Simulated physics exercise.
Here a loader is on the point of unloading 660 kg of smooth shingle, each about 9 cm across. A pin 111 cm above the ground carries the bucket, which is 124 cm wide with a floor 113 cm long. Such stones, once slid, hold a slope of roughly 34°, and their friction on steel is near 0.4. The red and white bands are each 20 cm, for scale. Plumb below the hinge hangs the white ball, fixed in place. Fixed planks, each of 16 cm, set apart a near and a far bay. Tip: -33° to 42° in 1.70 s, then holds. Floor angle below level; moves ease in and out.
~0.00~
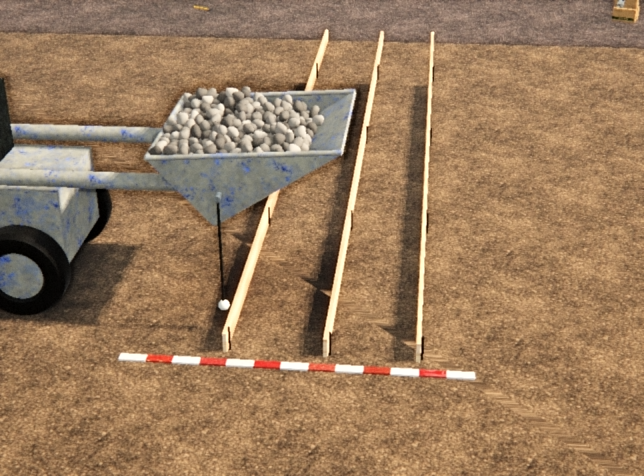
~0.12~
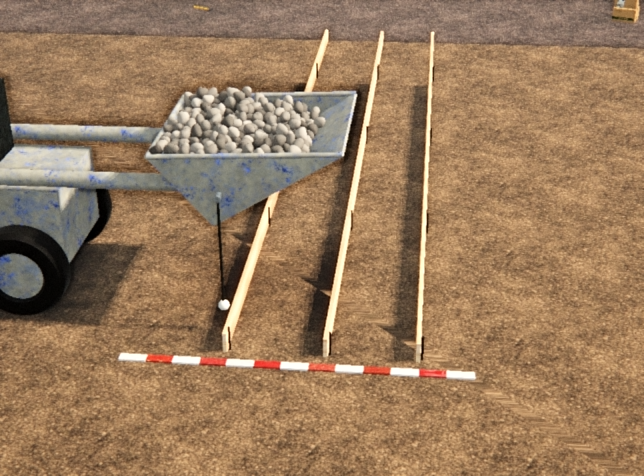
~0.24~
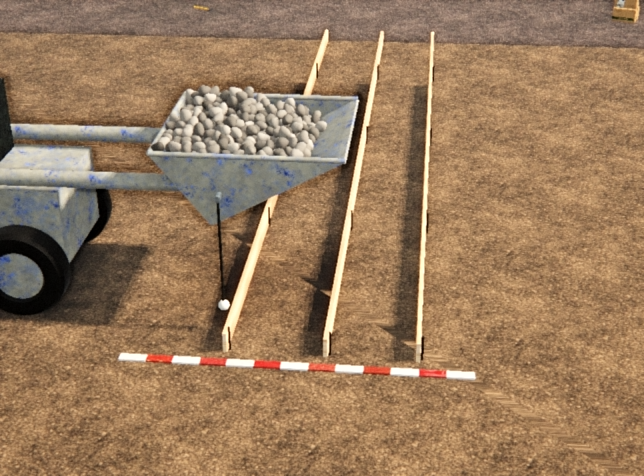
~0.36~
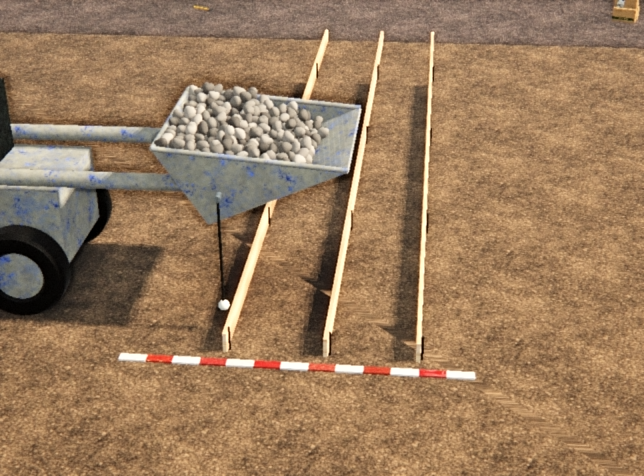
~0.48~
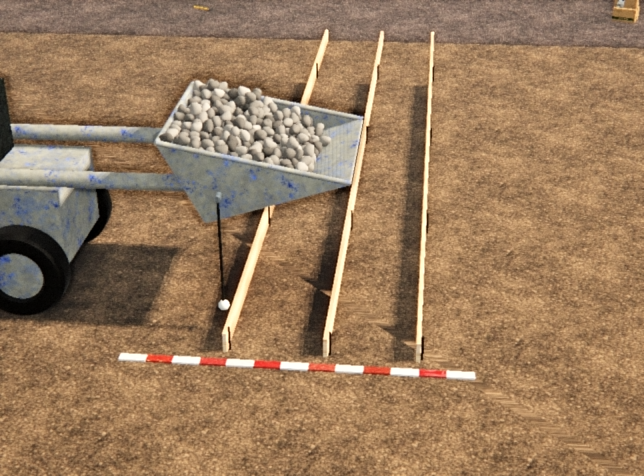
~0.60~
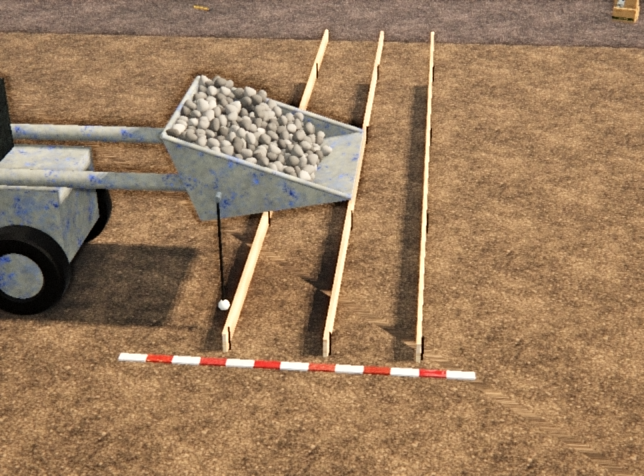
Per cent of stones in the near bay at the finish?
Roughly 30 percent.
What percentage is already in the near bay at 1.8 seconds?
Around 20 per cent of it, at that instant.
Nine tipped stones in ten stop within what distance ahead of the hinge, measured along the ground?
Some 140 cm out from the hinge.
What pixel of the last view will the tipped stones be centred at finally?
Their middle ends up near (367, 276).
After 1.3 s the floor is at 30°; 96 % in the bucket, 1 % in the near bay, 3 % in the far bay; the foremost stones are at (350, 249).
After 1.8 s the floor is at 42°; 30 % in the bucket, 22 % in the near bay, 48 % in the far bay, 1 % past the last board; the foremost stones are at (429, 270).
After 2.2 s the floor is at 42°; 4 % in the bucket, 26 % in the near bay, 67 % in the far bay, 3 % past the last board; the foremost stones are at (487, 284).
After 4.9 s the floor is at 42°; 0 % in the bucket, 28 % in the near bay, 68 % in the far bay, 4 % past the last board; the foremost stones are at (540, 289).
